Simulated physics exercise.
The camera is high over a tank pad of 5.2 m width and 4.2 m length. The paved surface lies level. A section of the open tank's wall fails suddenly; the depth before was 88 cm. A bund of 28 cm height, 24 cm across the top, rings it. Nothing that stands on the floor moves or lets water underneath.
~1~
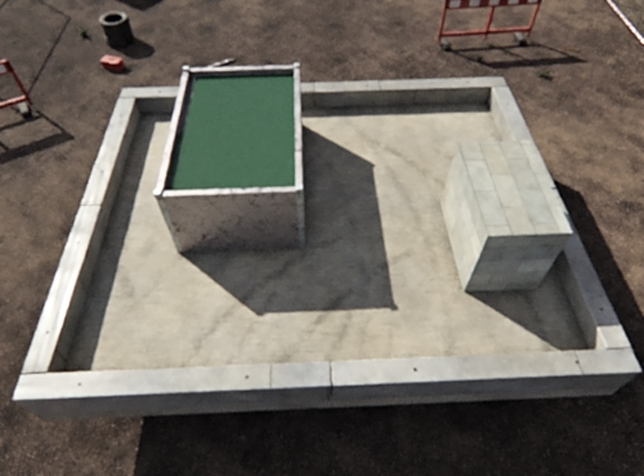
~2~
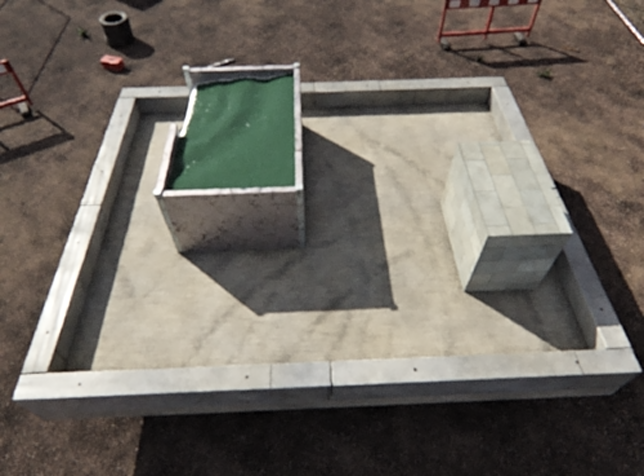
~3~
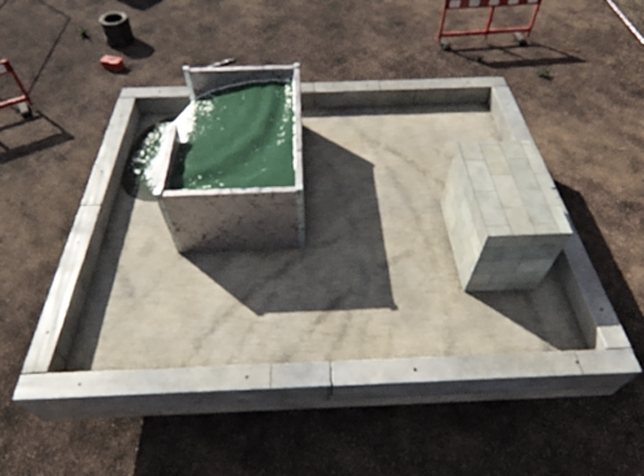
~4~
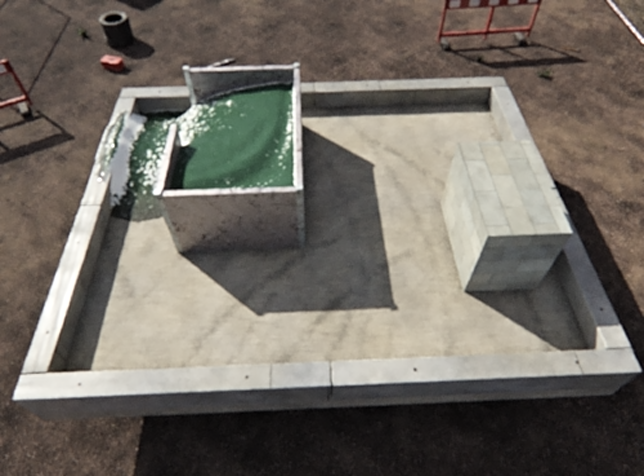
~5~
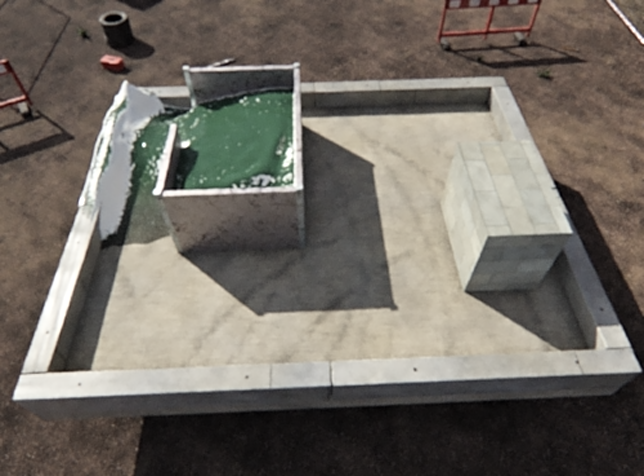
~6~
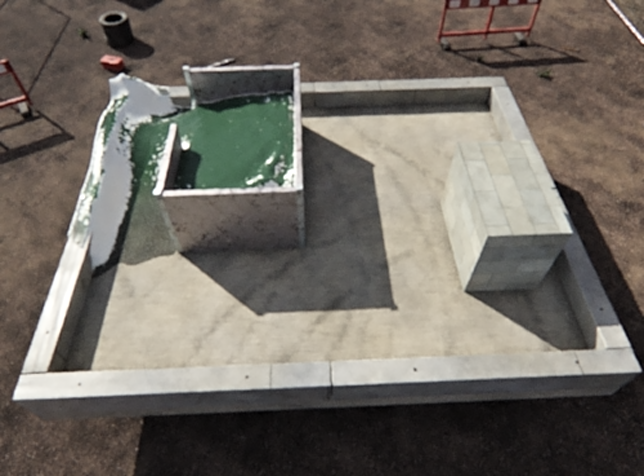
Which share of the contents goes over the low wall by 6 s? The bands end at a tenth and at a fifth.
The share over the wall is over a fifth.
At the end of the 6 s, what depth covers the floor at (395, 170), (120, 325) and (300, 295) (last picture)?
In that order: 6, 16 and 4 cm.
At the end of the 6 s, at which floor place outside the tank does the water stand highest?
Near (543, 270).
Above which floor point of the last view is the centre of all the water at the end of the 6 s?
At about (285, 217).
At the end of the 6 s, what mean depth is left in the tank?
Roughly 15 cm on average.
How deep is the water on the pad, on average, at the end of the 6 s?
Roughly 8 cm.
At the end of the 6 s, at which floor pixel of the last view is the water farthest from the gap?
Near (579, 360).
A moment later water covers 20 % of the floor and is deepest (54 cm) near (140, 121); 8 % is over the wall.
Soon after water covers 20 % of the floor and is deepest (56 cm) near (140, 121); 14 % is over the wall.
Next water covers 40 % of the floor and is deepest (40 cm) near (140, 121); 27 % is over the wall.
Later on water covers 65 % of the floor and is deepest (25 cm) near (135, 137); 29 % is over the wall.
At the end water covers 75 % of the floor and is deepest (20 cm) near (543, 270); 30 % is over the wall.
